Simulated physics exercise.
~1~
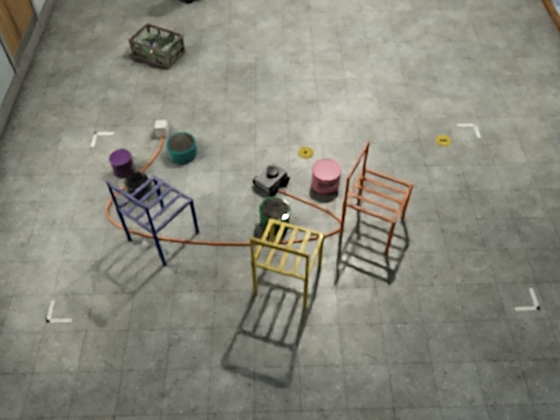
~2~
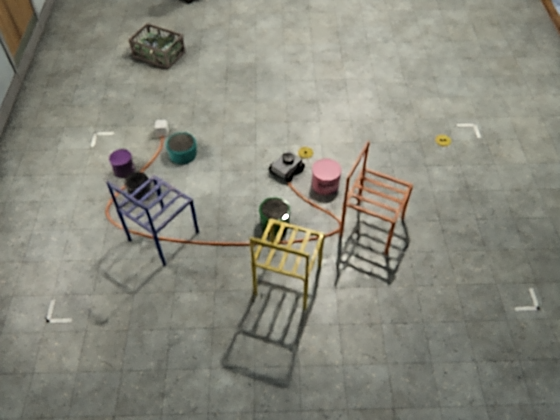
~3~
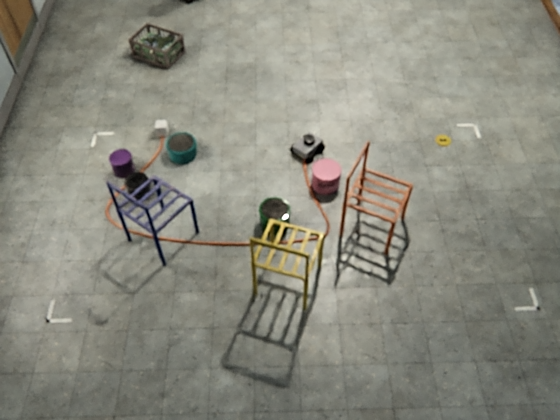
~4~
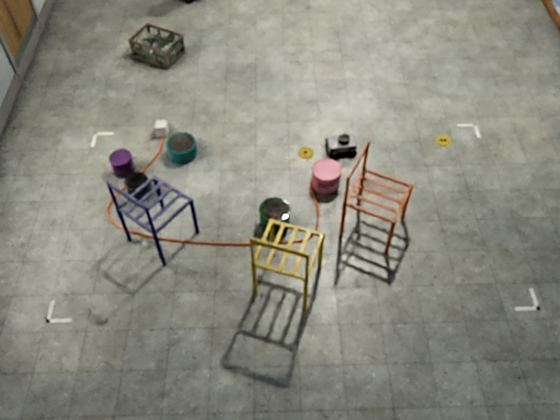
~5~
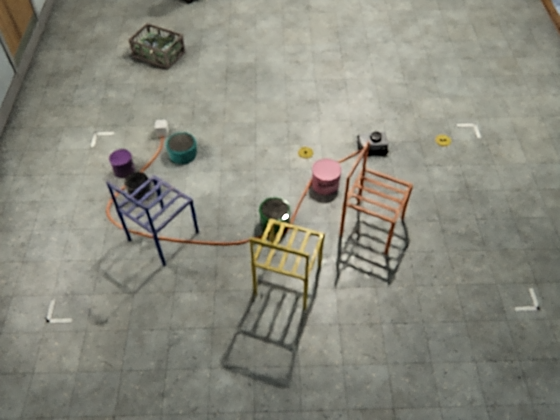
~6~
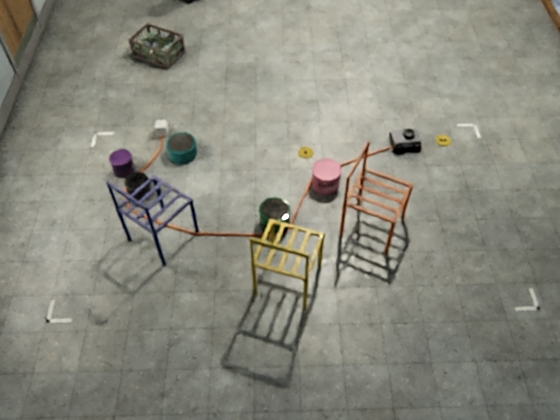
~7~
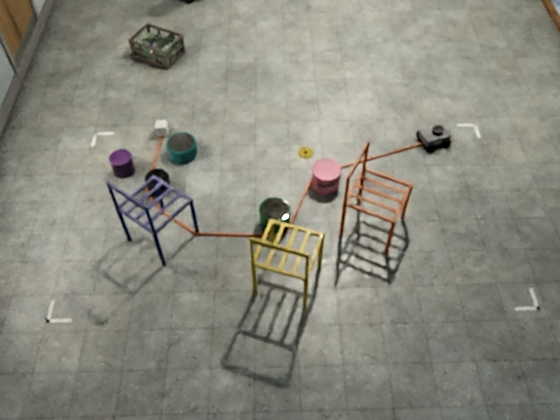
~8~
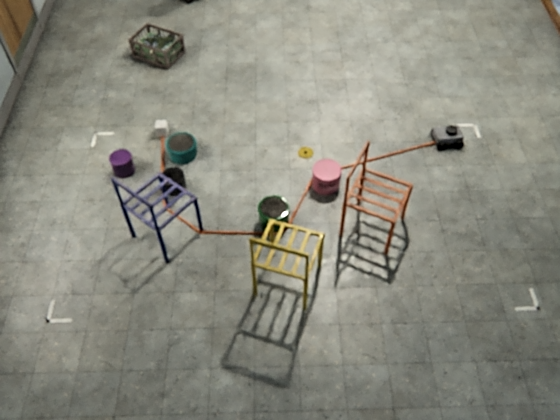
In this clip, a small dark cart trailing an orange cord rolls up and right among chairs, pots and bins, passing two yellow floor marks; as the cord tightens, it drags the black bin rightward and slightly shifts the blue chair, and the cart ends near the upper right corner mark.
